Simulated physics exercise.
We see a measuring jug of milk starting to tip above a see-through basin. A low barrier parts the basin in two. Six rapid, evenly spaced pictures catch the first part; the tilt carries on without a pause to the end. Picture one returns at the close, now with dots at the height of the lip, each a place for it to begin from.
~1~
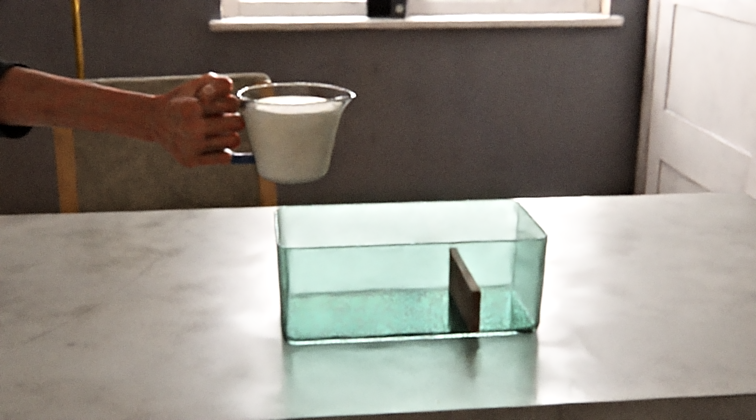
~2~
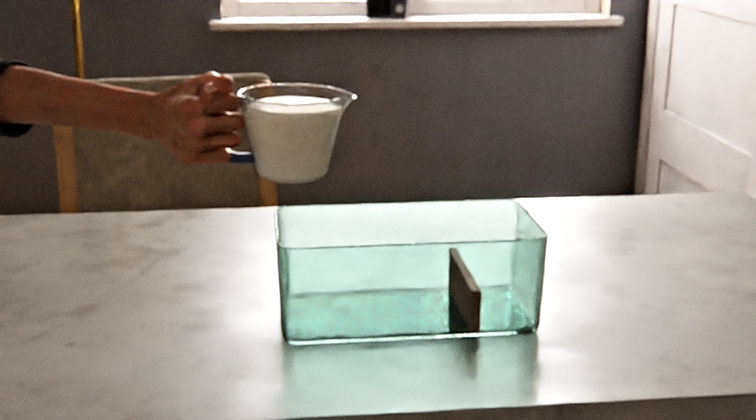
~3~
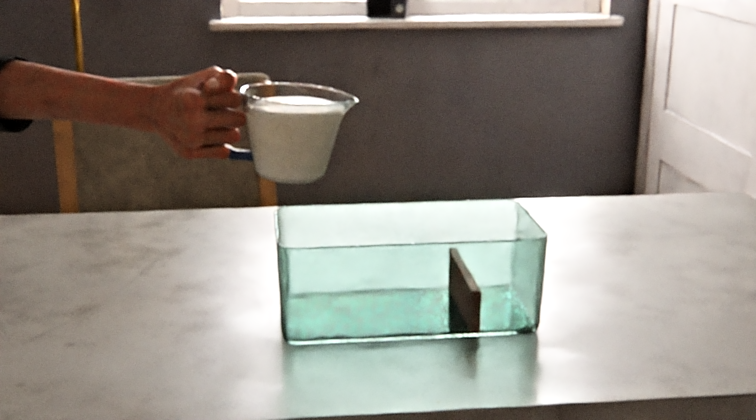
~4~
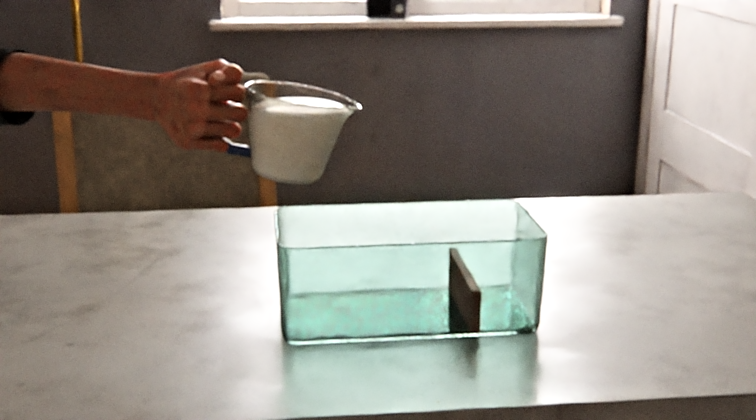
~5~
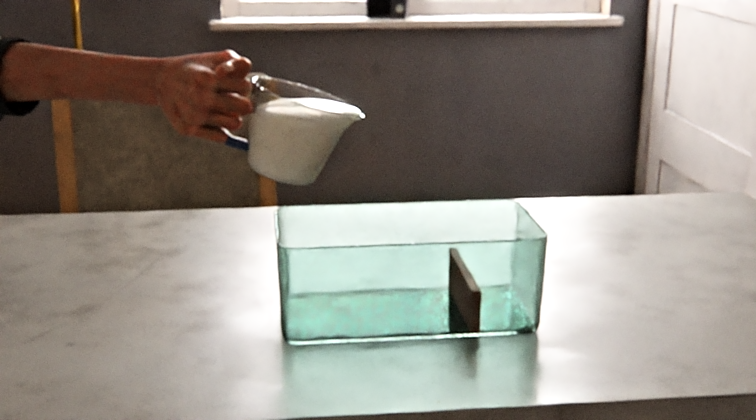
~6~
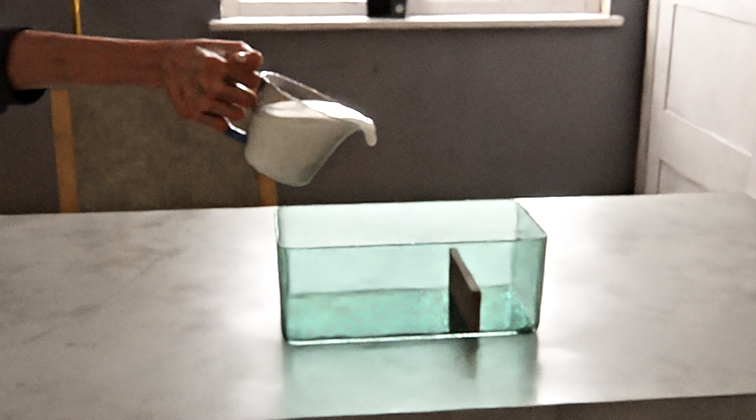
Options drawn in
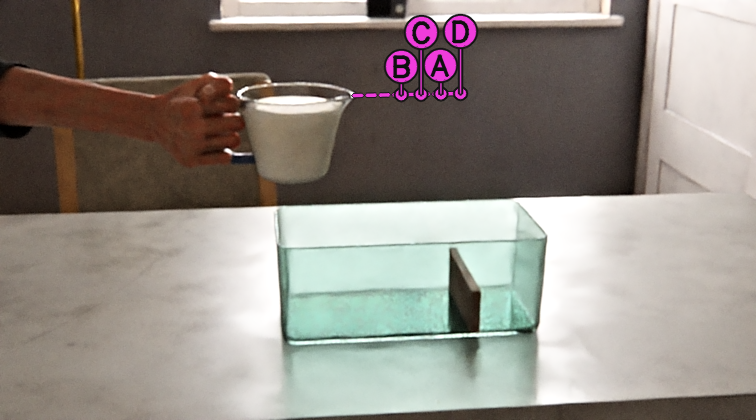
On a pale tabletop in front of a grey wall, a hand holds a glass measuring jug of milk upright above a see-through, green-tinted basin parted by a low barrier. The hand gradually tilts the jug to the right, and milk slips just over its lip.
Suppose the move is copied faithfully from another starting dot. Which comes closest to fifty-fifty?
Place C.
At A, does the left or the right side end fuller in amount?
More ends on the right.
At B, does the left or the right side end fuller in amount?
More ends on the left.
In magenta, A at (440, 93); B at (401, 94); C at (421, 94); D at (460, 93).
With A, about 23 % ends left of the wall and 75 % right of it.
With B, about 84 % ends left of the wall and 16 % right of it.
With C, about 49 % ends left of the wall and 50 % right of it.
With D, about 14 % ends left of the wall and 86 % right of it.
